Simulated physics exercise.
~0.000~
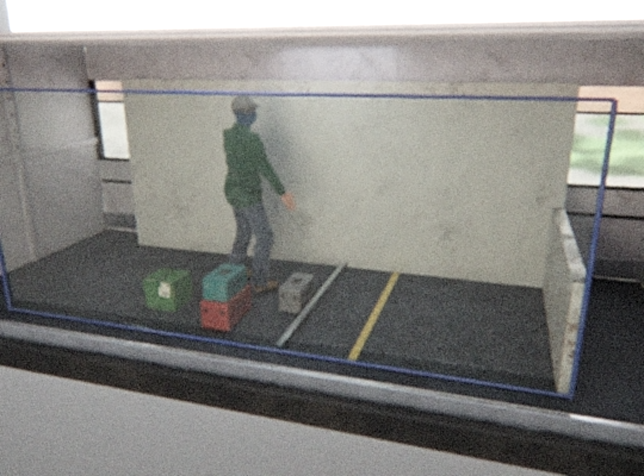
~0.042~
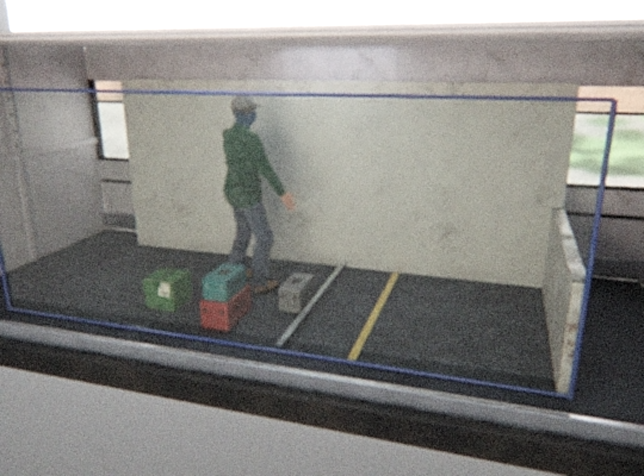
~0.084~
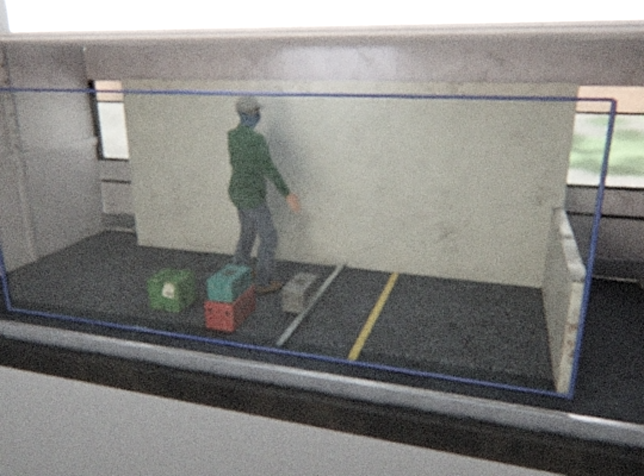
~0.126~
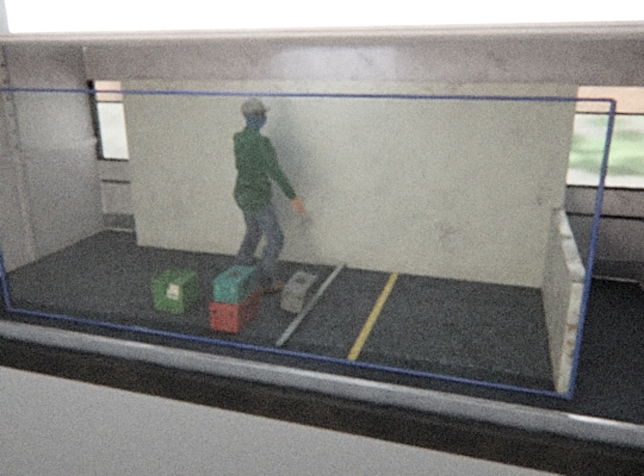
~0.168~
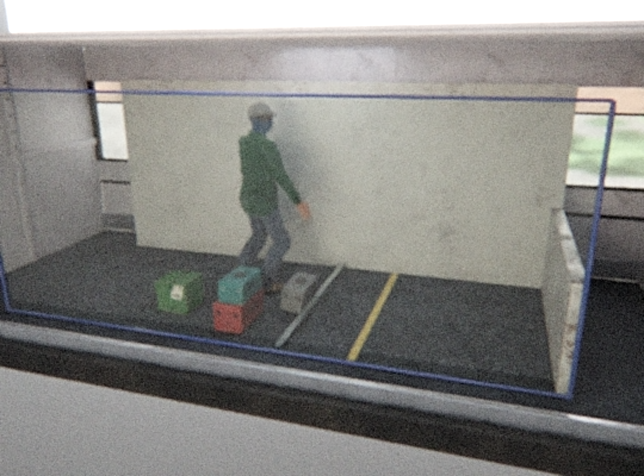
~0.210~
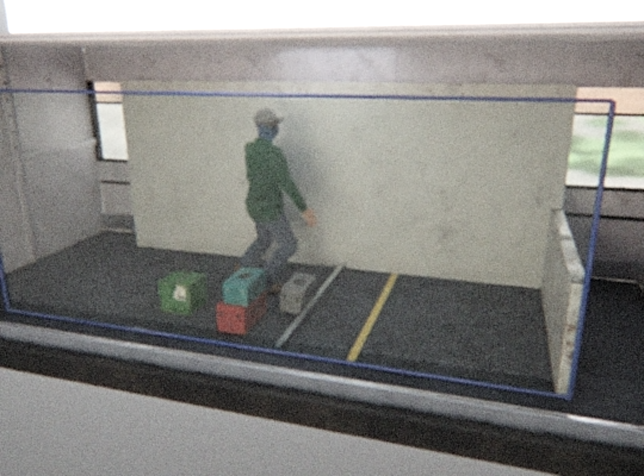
Inside a bus, a person in a green top and cap stood behind a few small coloured boxes, then drifted slightly right with bending knees while the boxes slid a little right too.
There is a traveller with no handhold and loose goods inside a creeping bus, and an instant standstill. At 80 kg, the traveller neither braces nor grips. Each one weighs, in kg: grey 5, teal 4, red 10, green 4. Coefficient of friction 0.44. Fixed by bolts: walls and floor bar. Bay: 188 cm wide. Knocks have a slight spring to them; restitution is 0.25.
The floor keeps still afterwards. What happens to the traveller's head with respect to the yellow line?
It does not traverse the line.
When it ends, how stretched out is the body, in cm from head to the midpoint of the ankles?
Roughly 90 cm.
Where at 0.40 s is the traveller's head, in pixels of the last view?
Roughly (294, 180) in the last view.
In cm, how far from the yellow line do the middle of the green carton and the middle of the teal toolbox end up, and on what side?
Green carton: 160 cm short; teal toolbox: 90 cm short.
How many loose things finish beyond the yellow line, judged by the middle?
0.
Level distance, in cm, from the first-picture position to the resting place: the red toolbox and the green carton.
Lab note: Red toolbox shifted 20, green carton shifted 20.
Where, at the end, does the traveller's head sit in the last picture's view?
Somewhere about (378, 270) in the final view.
After 0.40 s the traveller's head is 81 cm short of the yellow line, near (294, 180) in the last picture's view; the traveller's hips 79 cm short of the yellow line.
After 0.65 s the traveller's head is 38 cm short of the yellow line, near (348, 211) in the last picture's view.
After 1.05 s the traveller's head is 13 cm short of the yellow line, near (378, 271) in the last picture's view.
When all is still (1.6 s), grey toolbox stops short of the yellow line; teal toolbox stops short of the yellow line; red toolbox stops short of the yellow line; green carton stops short of the yellow line; traveller's hips stop short of the yellow line; traveller's head stops short of the yellow line.
